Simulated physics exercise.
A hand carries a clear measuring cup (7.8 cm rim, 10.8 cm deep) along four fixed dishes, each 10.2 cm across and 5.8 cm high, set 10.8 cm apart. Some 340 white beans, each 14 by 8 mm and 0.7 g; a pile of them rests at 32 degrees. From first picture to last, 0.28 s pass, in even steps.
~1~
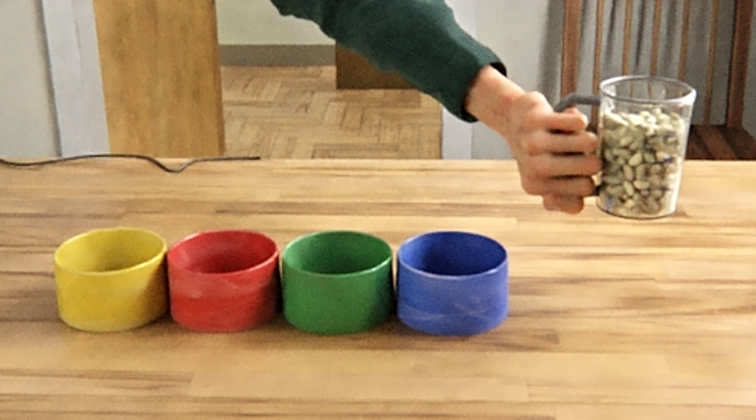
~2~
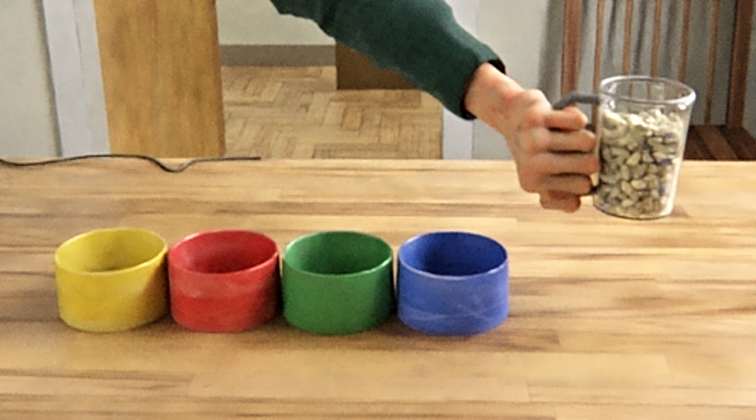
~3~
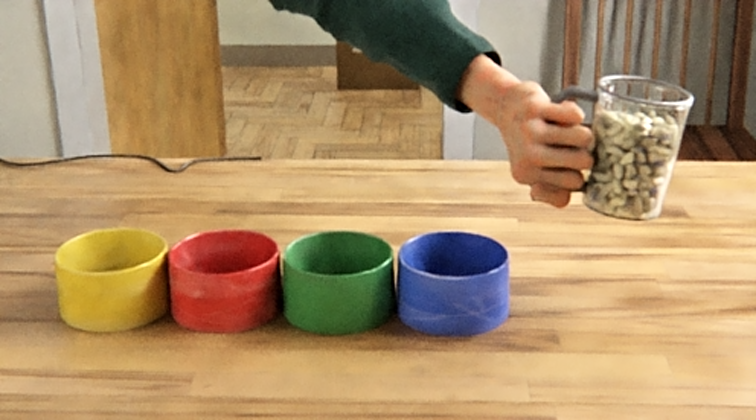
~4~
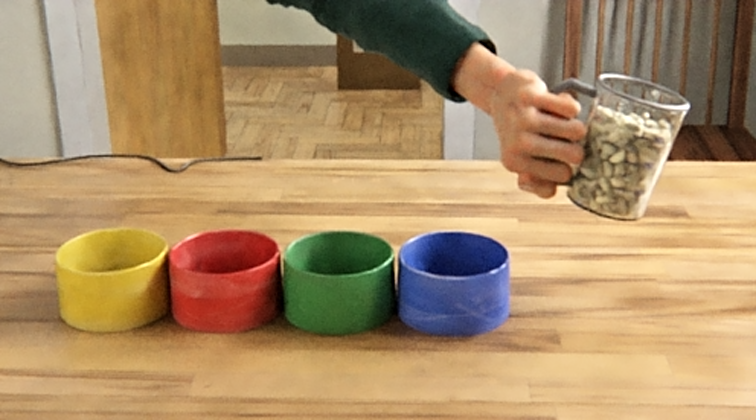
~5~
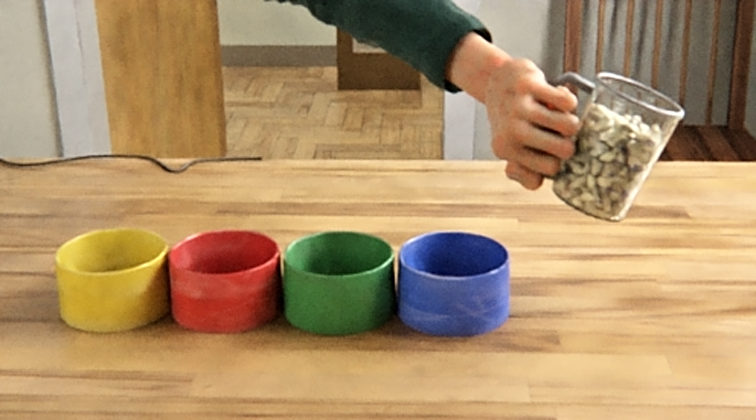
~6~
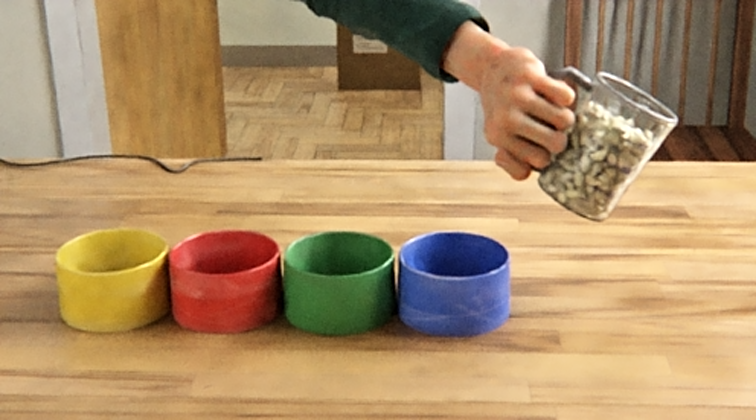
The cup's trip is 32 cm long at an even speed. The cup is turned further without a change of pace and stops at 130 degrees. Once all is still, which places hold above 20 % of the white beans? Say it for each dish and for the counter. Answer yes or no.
Red dish: No; blue dish: Yes; green dish: No; yellow dish: No; on the counter: Yes.
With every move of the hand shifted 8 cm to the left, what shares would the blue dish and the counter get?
Then: Blue 80, counter 10.
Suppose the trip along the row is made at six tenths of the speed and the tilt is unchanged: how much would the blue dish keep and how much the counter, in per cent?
In that case blue 0, counter 100.
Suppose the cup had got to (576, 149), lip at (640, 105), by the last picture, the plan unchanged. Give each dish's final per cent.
Red 0; blue 0; green 100; yellow 0.
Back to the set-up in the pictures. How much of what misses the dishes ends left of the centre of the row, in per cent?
Some 0 per cent.
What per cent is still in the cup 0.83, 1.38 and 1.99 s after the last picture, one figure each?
About 45, 0, 0.
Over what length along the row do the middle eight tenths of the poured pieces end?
About 18 cm.
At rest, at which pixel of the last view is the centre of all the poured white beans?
At about (503, 303).
Then, 0.83 s after the last picture, tilt 130 degrees; cup holds 45 %, blue 10 %.
Then, 1.38 s after the last picture, tilt 130 degrees; cup holds 0 %, blue 45 %.
Then, 1.99 s after the last picture, tilt 130 degrees; cup holds 0 %, blue 45 %.
In the end, red 0 %, blue 45 %, green 0 %, yellow 0 %, counter 55 %.
